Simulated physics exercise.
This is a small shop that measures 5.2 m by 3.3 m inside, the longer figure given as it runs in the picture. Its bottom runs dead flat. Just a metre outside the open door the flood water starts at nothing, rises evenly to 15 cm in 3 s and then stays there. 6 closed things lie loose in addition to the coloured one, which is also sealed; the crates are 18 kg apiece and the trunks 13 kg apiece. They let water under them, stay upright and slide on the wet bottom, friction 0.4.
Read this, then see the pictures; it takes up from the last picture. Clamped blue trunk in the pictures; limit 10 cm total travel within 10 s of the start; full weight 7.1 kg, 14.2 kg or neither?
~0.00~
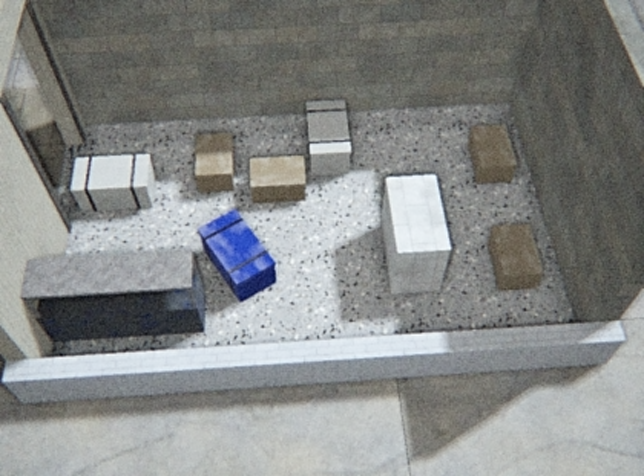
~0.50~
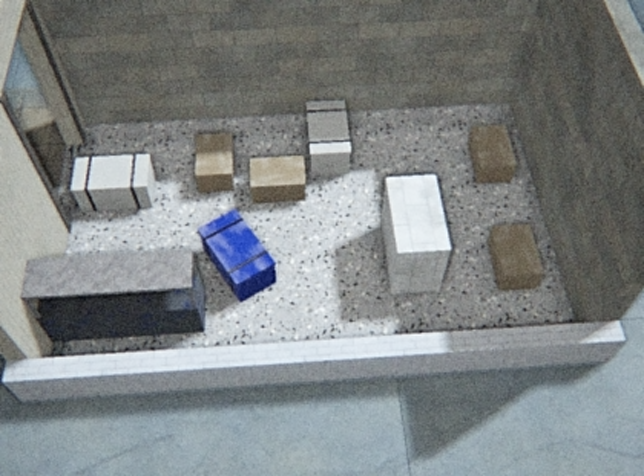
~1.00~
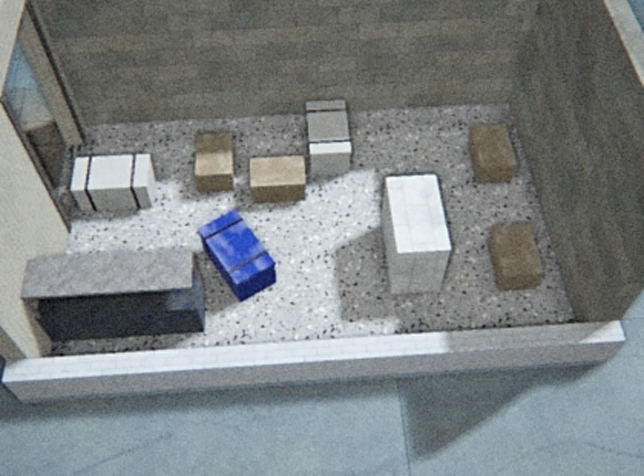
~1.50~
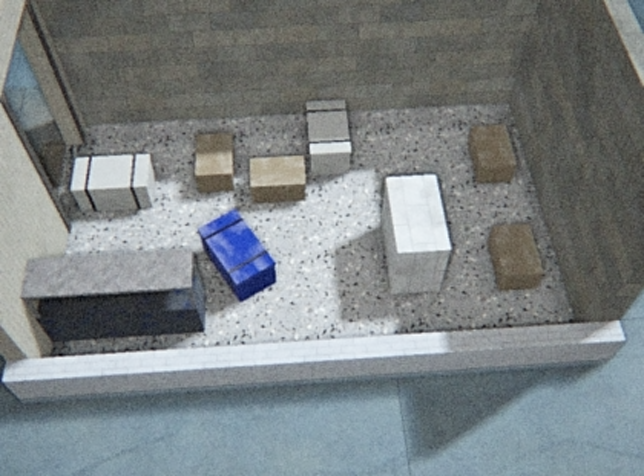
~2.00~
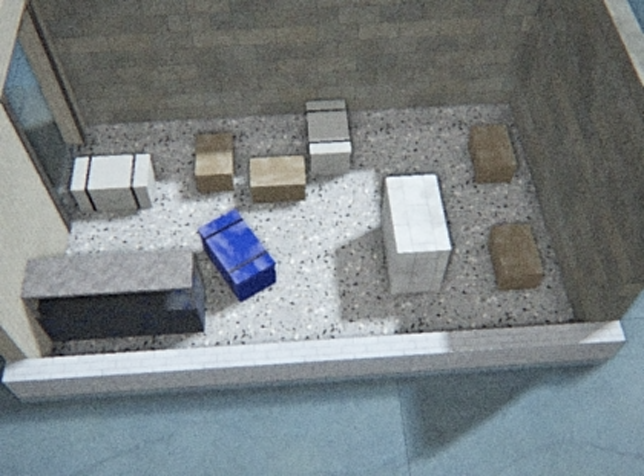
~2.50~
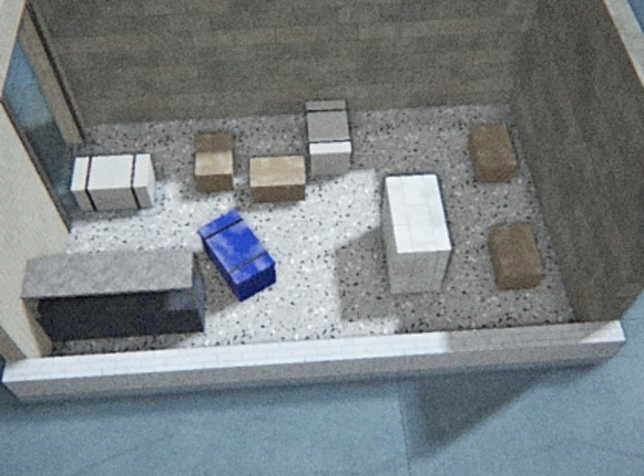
Final guess: It slides too far regardless.
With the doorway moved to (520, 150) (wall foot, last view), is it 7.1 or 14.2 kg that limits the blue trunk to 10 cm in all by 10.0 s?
In that setup just the second mass works.
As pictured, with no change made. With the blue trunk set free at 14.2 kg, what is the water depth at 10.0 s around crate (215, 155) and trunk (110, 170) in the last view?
Depth approx. 6 cm / 7 cm.
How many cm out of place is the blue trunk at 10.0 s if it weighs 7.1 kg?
Roughly 250 cm.
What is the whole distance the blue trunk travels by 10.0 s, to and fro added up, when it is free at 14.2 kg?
200 cm or so in all.
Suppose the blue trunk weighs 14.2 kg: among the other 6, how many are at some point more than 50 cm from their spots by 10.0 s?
I make it 3.
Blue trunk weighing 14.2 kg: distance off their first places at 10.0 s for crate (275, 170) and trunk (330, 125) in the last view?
Respectively 10 and 140 cm.
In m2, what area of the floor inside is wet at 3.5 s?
Somewhere around 2.5 m2, roughly.
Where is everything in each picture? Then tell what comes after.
The first frame shows the blue trunk at (236, 245) rests on the ground; 0.0 m2 under water; 0 of 7 have shifted.
The second frame shows the blue trunk at (236, 245), on the bottom; 0.0 m2 under water; 0 of 7 have shifted.
The third frame shows the blue trunk at (236, 245) rests on the ground; water covers 0.0 m2; 0 of 7 have shifted.
The fourth frame shows the blue trunk at (236, 245), on the bottom; water covers 0.0 m2; 0 of 7 have shifted.
The fifth frame shows the blue trunk at (236, 245), on the bottom; 0.0 m2 under water; 0 of 7 have shifted.
The sixth frame shows the blue trunk at (236, 245) rests on the ground; 0.3 m2 under water; 0 of 7 have shifted.
After 3.5 s the blue trunk would be 0 cm from its start with 7.1 kg and 0 cm from its start with 14.2 kg; 0 cm of water round it then.
After 4.5 s the blue trunk would be 1 cm from its start with 7.1 kg and 0 cm from its start with 14.2 kg; 2 cm of water round it then.
After 7.0 s the blue trunk would be 150 cm from its start with 7.1 kg and 91 cm from its start with 14.2 kg; 2 cm of water round it then.
After 10.0 s the blue trunk would be 238 cm from its start with 7.1 kg and 187 cm from its start with 14.2 kg; 5 cm of water round it then.
